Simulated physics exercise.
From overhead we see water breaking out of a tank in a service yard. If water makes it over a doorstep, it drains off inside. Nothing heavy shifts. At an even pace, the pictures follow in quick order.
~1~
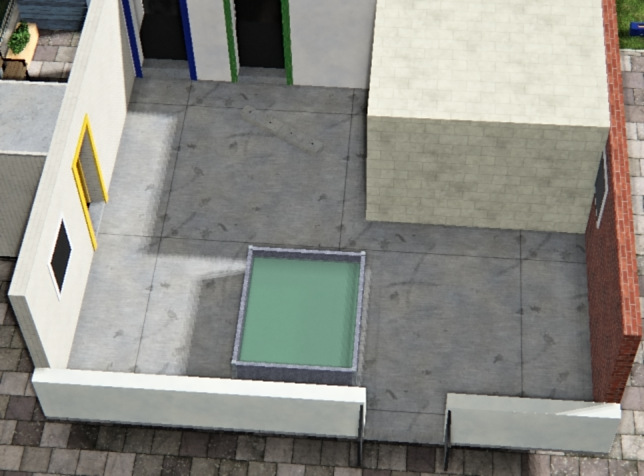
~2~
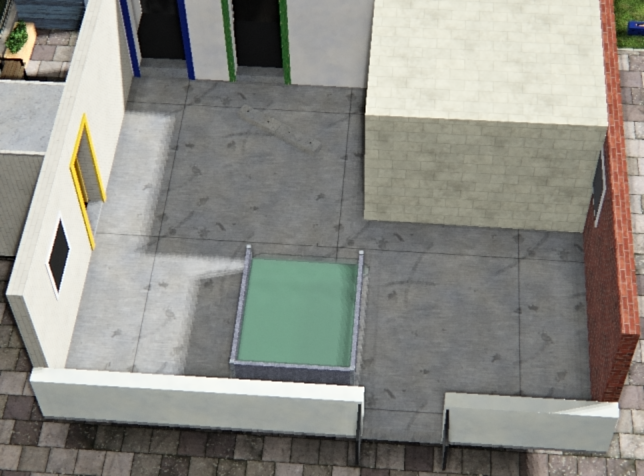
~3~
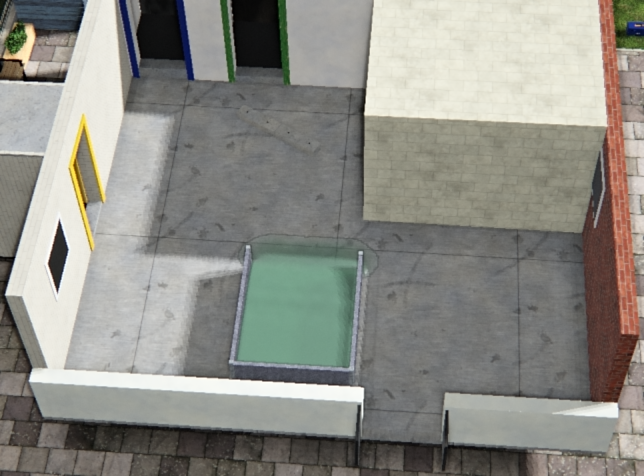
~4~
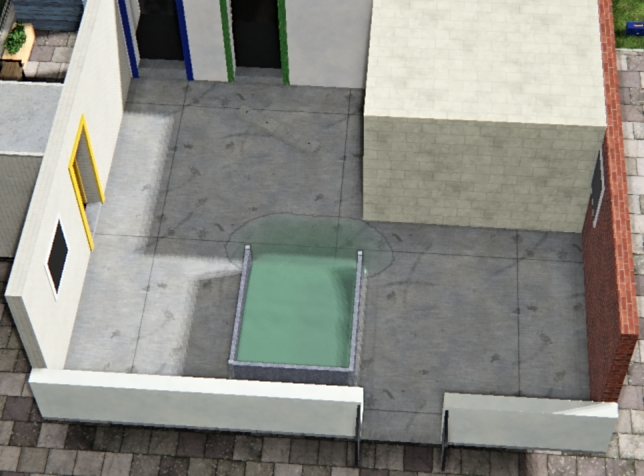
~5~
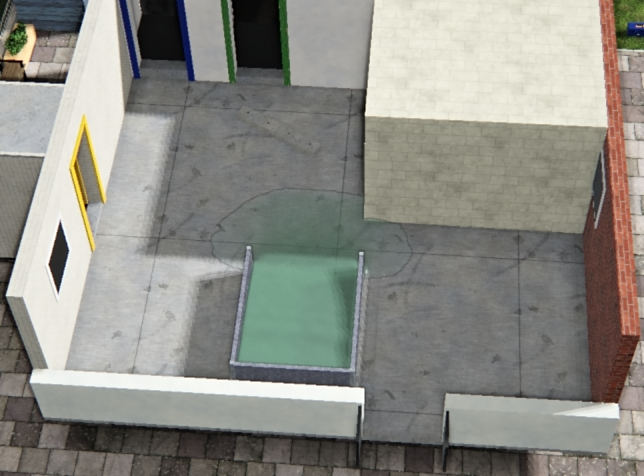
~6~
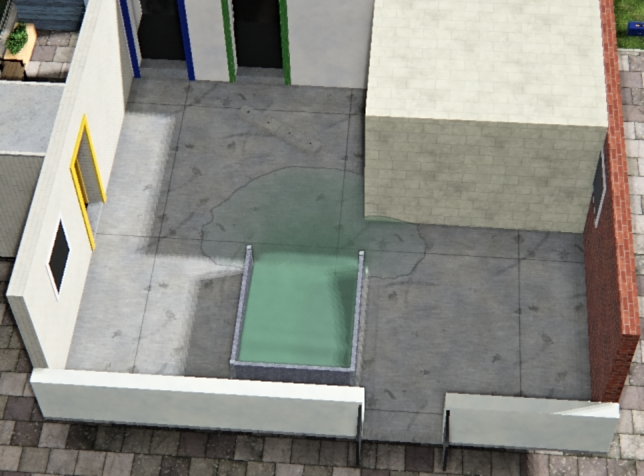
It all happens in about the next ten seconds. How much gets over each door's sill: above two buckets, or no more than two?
The blue door is going to stay within two buckets; the yellow door is going to stay within two buckets; the green door is going to stay within two buckets.
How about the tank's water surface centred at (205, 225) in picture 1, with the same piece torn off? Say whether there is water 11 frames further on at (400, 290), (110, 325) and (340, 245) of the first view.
Spared, spared, spared.
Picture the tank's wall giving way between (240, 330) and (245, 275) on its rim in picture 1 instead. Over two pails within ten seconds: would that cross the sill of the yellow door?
After that, yellow door tops the limit.
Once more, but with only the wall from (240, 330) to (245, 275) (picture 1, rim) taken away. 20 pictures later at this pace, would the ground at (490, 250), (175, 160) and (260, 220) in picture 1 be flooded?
First unwetted, second soaked, third unwetted.
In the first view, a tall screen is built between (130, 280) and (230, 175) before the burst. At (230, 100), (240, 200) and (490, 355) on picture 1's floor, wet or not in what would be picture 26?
Listed order: Swamped, swamped, spared.
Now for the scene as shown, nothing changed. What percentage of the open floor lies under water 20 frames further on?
My estimate is roughly 50 percent.
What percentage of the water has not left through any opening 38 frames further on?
My figure is close to 100 percent.
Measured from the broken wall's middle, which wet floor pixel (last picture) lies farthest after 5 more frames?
I'd say near (366, 92).
A moment on, water covers 25 % of the floor; the blue door not reached, the yellow door not reached, the green door not reached.
Next, water covers 40 % of the floor; the blue door not reached, the yellow door not reached, the green door not reached.
Then, water covers 50 % of the floor; the blue door wet at the sill, nothing in, the yellow door not reached, the green door wet at the sill, nothing in.
Later, water covers 70 % of the floor; the blue door under two buckets in, the yellow door wet at the sill, nothing in, the green door wet at the sill, nothing in.
In the end, water covers 95 % of the floor; the blue door under two buckets in, the yellow door wet at the sill, nothing in, the green door wet at the sill, nothing in.
